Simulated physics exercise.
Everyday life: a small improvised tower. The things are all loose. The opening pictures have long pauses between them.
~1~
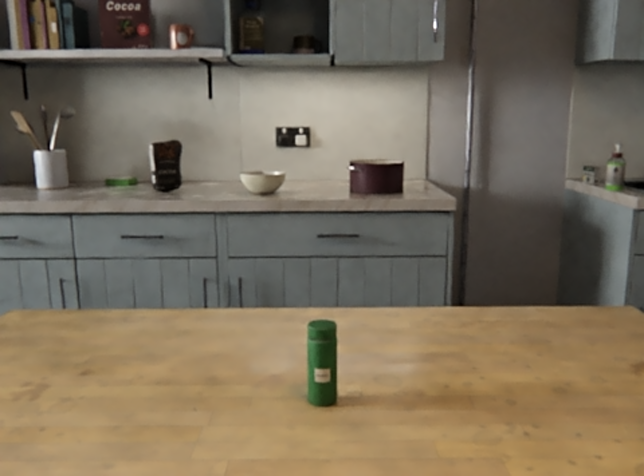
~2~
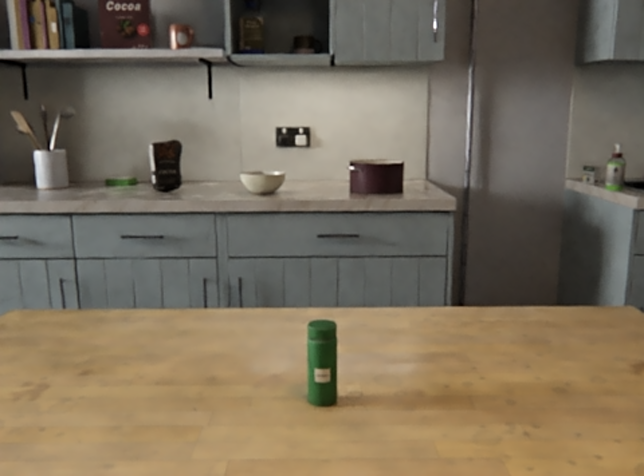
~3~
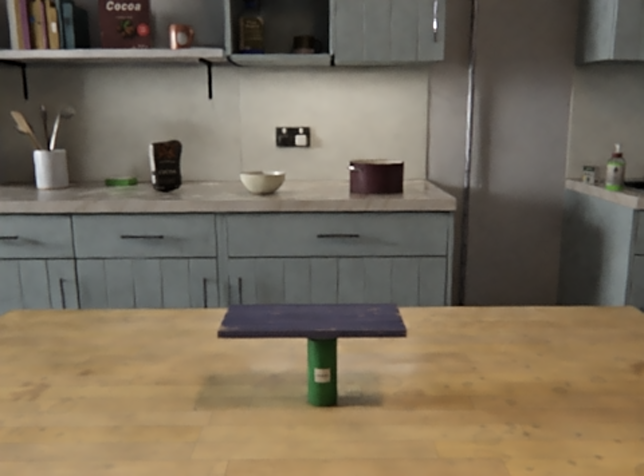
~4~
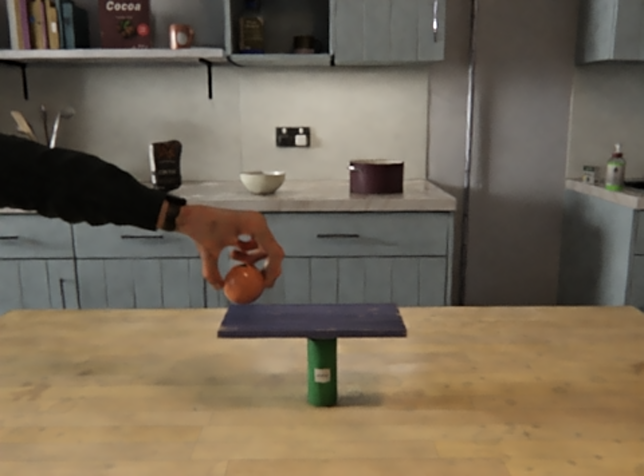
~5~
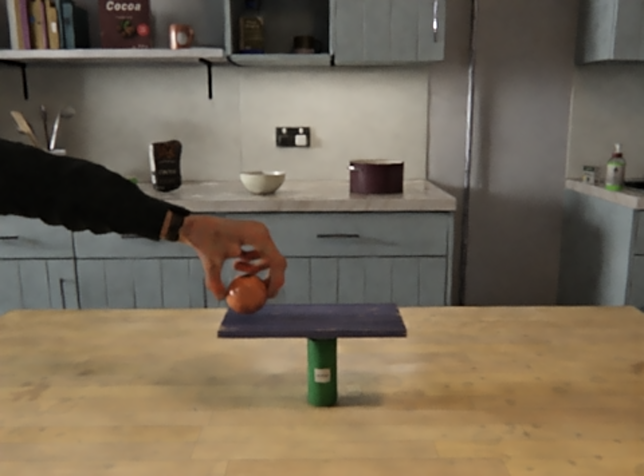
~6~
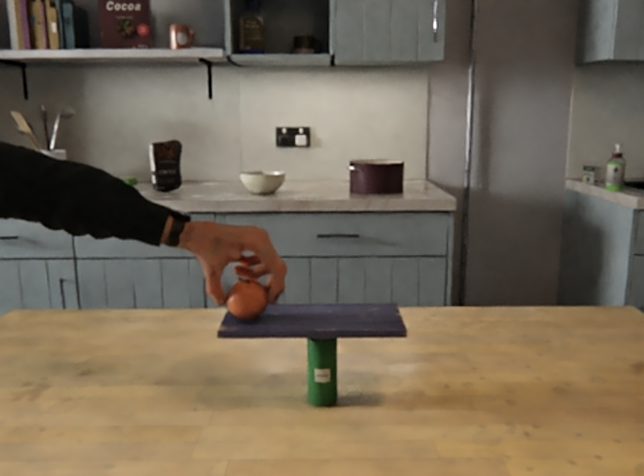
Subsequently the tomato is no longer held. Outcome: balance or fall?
I predict the stack won't bear it.
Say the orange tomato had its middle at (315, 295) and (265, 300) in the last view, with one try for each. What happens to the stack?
Case A: It survives; case B: It caves in.
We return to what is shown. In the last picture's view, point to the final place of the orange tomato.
It finishes at about (235, 388).
Then, 0.40 s past the last view, orange tomato now fallen; blue board on its side.
Then, 0.90 s past the last view, blue board rocked 55° from its first pose; green shaker rocked 27° from its first pose.
Then, 1.10 s past the last view, blue board and green shaker now fallen.
Finally, fallen, blue board, green shaker and orange tomato. Final places as the last picture's camera would see them, orange tomato near (235, 388). The stack loses its balance.
